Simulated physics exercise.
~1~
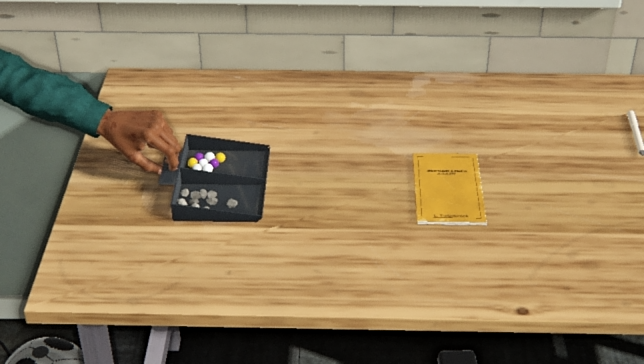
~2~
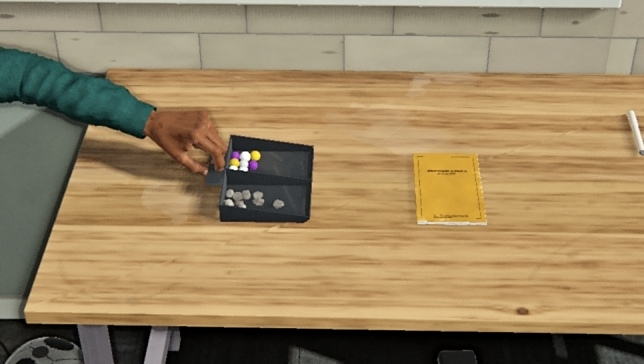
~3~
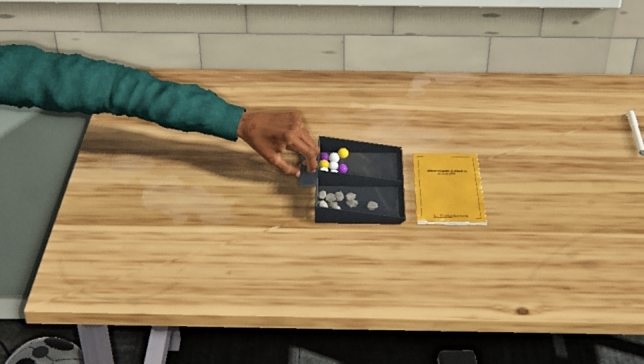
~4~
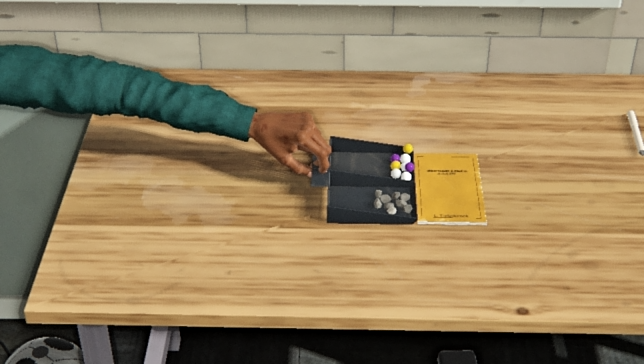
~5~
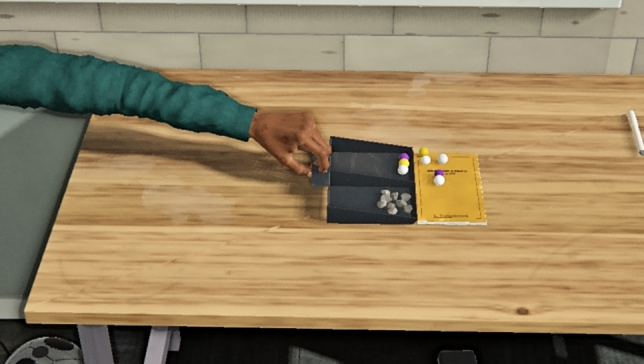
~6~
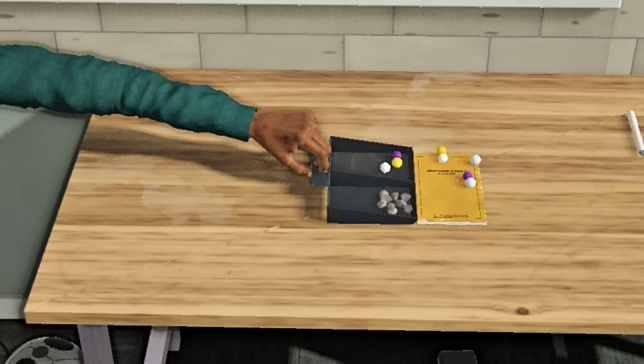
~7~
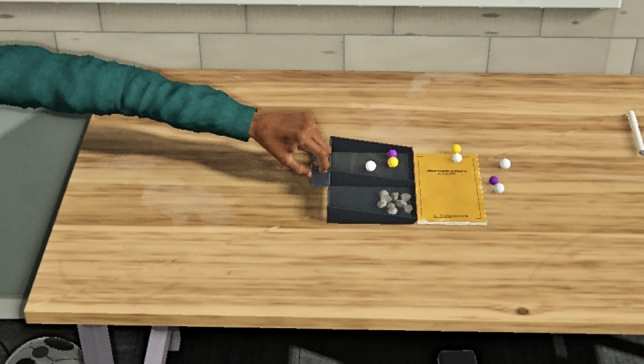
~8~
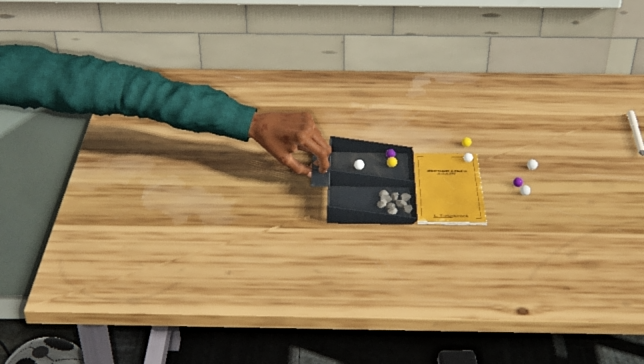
A dark divided tray, holding small white, yellow and purple balls in its farther section and grey pebble-like pieces in the nearer one, slides right across a wooden table, pushed from behind by a hand in a green sleeve. It reaches a thin yellow book and stops against it. The contents of both sections shift forward to the front rim. Several balls then go over the rim and across the book, while the grey pieces stay inside. In the end, most of the balls are out, on the book and the table beyond, and a few remain in the tray.
